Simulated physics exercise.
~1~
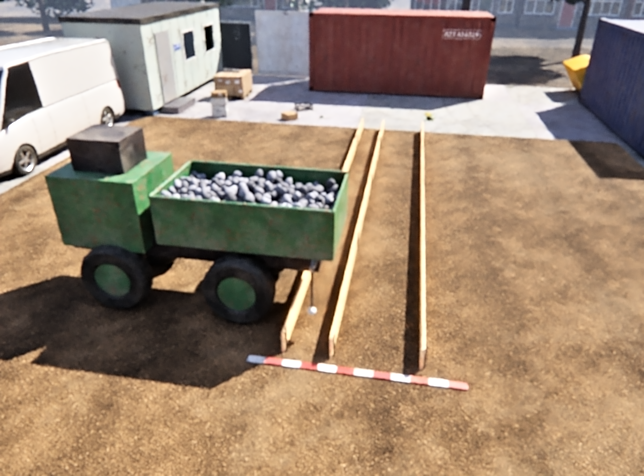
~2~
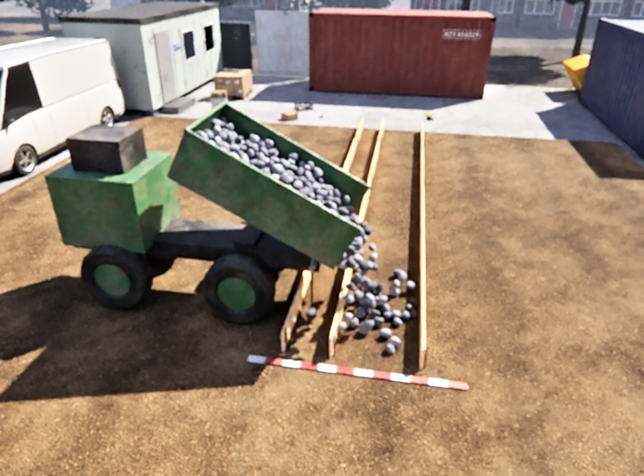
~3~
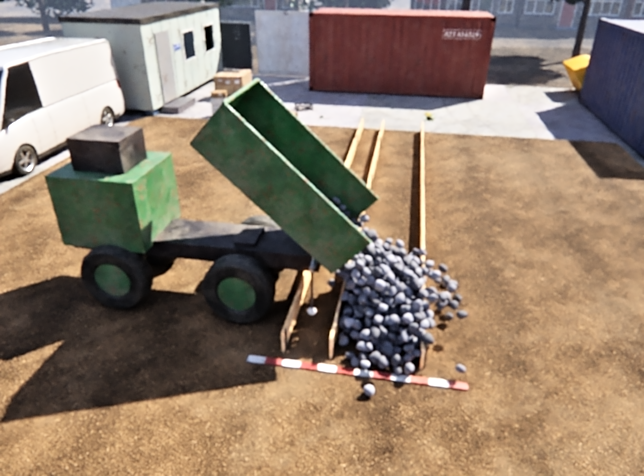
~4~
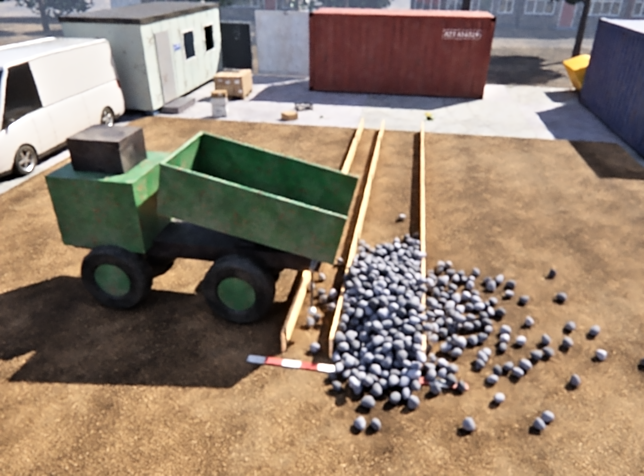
A green tipper truck loaded with grey cobbles stands at the left of a brown dirt yard, seen from above and to the side. Three wooden planks run away across the ground beside it, with a red and white striped staff near their close ends. A white van, a pale cabin and a red container stand behind. The truck's body tilts up and cobbles pour between the planks. It tips steeper, and the heap grows and spills over the last plank. The body lowers partway, empty, leaving most cobbles piled between the planks and others scattered to the right.
